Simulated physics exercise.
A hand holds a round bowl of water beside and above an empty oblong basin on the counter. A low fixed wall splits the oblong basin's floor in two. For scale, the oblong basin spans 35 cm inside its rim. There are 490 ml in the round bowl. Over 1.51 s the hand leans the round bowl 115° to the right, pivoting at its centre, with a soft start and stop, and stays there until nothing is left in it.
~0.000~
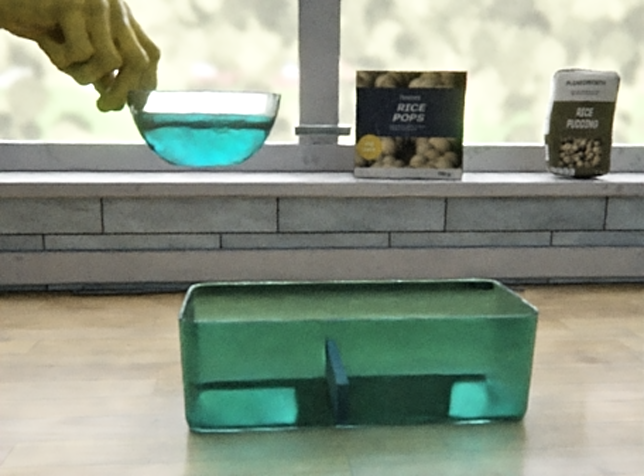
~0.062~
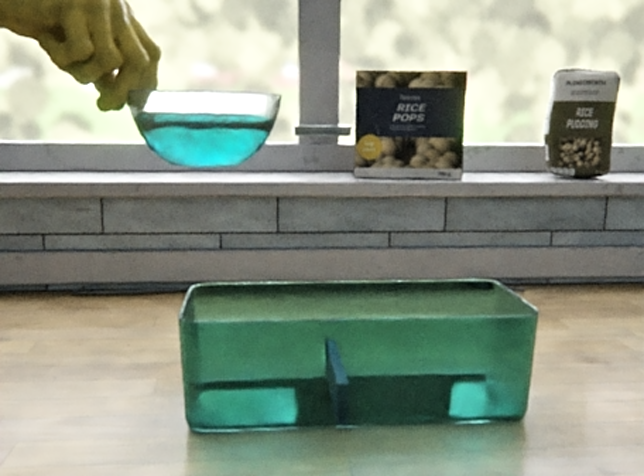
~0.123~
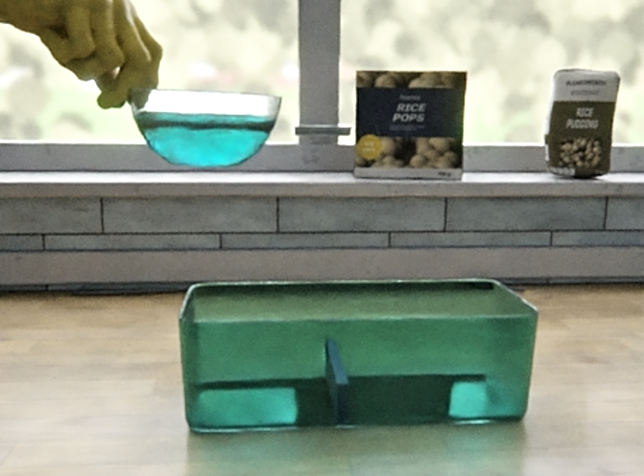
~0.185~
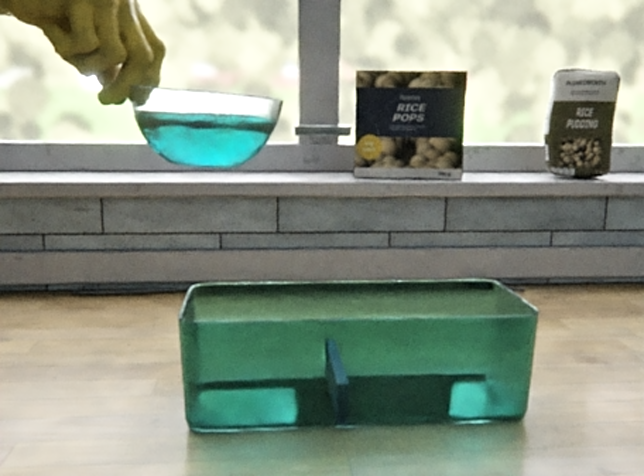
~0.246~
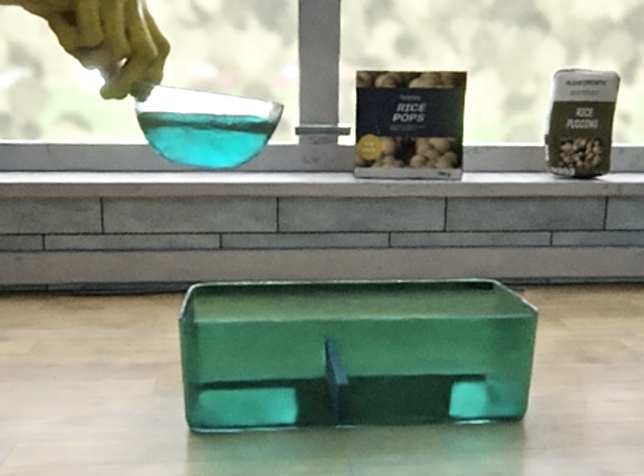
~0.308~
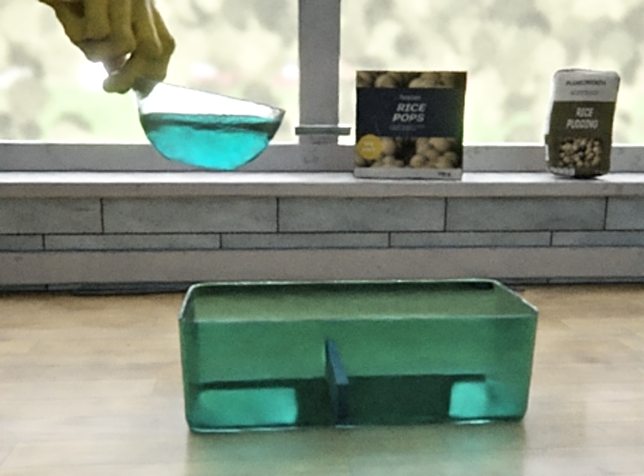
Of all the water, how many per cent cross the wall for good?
The far part has some 64 per cent.
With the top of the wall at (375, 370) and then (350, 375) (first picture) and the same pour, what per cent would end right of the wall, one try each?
First 10, then 50 per cent.
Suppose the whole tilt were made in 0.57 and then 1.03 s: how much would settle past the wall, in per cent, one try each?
In turn about 40 and 55 per cent.
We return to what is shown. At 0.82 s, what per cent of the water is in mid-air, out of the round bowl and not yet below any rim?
Near 40 in a hundred.
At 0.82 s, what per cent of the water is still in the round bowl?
About 42 per cent.
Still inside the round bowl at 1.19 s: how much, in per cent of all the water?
Some 0 per cent.
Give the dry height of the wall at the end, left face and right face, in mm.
Left about 34 mm, right about 30 mm.
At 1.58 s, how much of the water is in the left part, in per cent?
Near 36 in a hundred.
By 0.82 s the tilt is 65° and 41 per cent is still to pour, 5 is left of the wall and 14 right of it.
By 1.19 s the tilt is 103° and 0 per cent is still to pour, 32 is left of the wall and 63 right of it.
By 1.58 s the tilt is 115° and 0 per cent is still to pour, 36 is left of the wall and 64 right of it.
By 2.01 s the tilt is 115° and 0 per cent is still to pour, 36 is left of the wall and 64 right of it.
At rest 36 per cent lies left of the wall, 64 right of it and 1 outside.
